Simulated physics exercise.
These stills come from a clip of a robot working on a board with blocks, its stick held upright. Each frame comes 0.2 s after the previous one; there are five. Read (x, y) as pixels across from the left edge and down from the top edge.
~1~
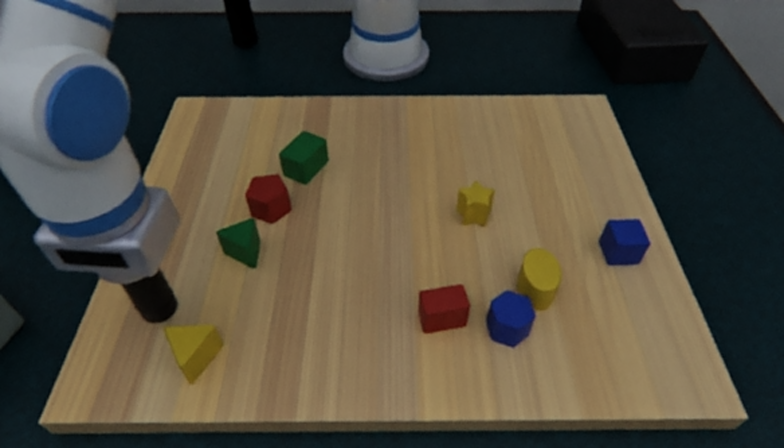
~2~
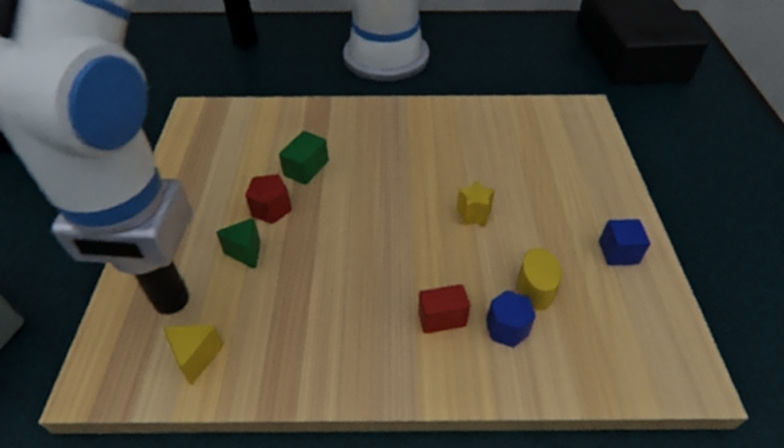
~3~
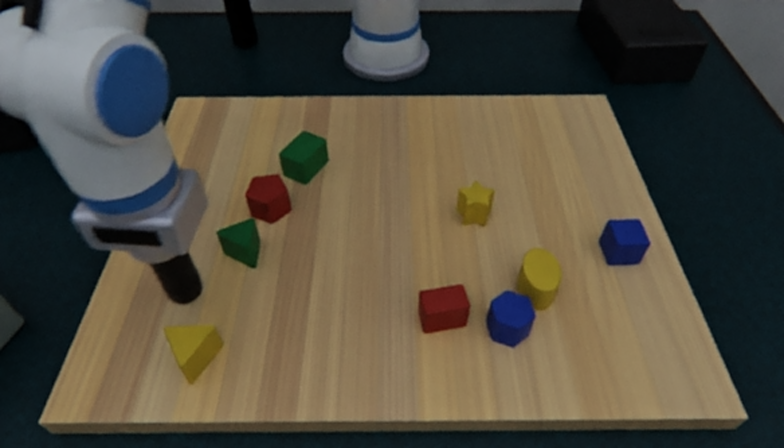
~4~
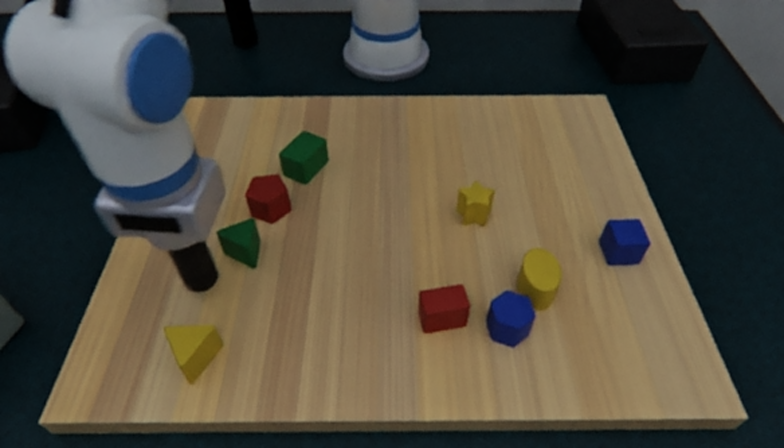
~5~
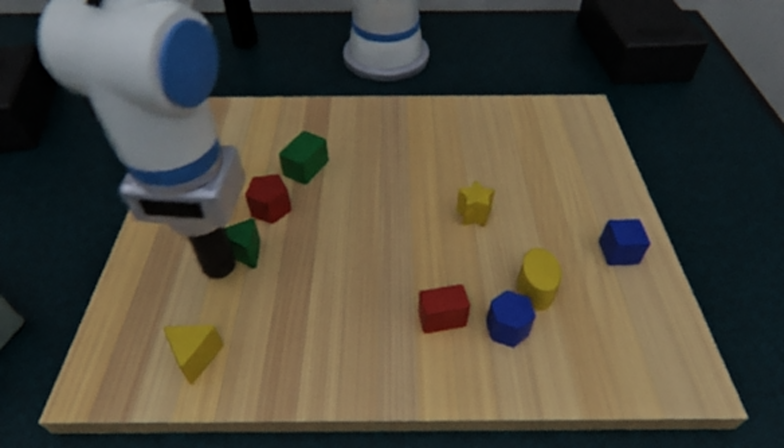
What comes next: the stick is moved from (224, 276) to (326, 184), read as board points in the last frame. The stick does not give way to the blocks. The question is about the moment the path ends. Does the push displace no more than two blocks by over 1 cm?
Yes, it checks out.
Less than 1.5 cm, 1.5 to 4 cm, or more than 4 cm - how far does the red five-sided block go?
Travels 1.5 to 4 cm.
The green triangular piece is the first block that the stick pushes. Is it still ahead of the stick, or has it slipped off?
Ahead of the stick.
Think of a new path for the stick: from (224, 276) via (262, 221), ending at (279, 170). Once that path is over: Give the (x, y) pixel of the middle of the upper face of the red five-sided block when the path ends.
Its top middle will sit at (303, 134).
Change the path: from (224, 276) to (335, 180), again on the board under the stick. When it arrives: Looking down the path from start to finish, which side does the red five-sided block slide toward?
It's pushed left.
On the path given first. One third of the way, stick (259, 233); green triangular piece (274, 204); red five-sided block (273, 181), turned 40° anticlockwise.
Two thirds of the way, stick (294, 202); green triangular piece (306, 173), turned 25° anticlockwise; red five-sided block (276, 167), turned 75° anticlockwise; green oblong block (303, 143).
At the end, stick (325, 174); yellow triangular piece not moved; green triangular piece (332, 146), turned 25° anticlockwise; red five-sided block (275, 166), turned 80° anticlockwise; green oblong block (303, 143).
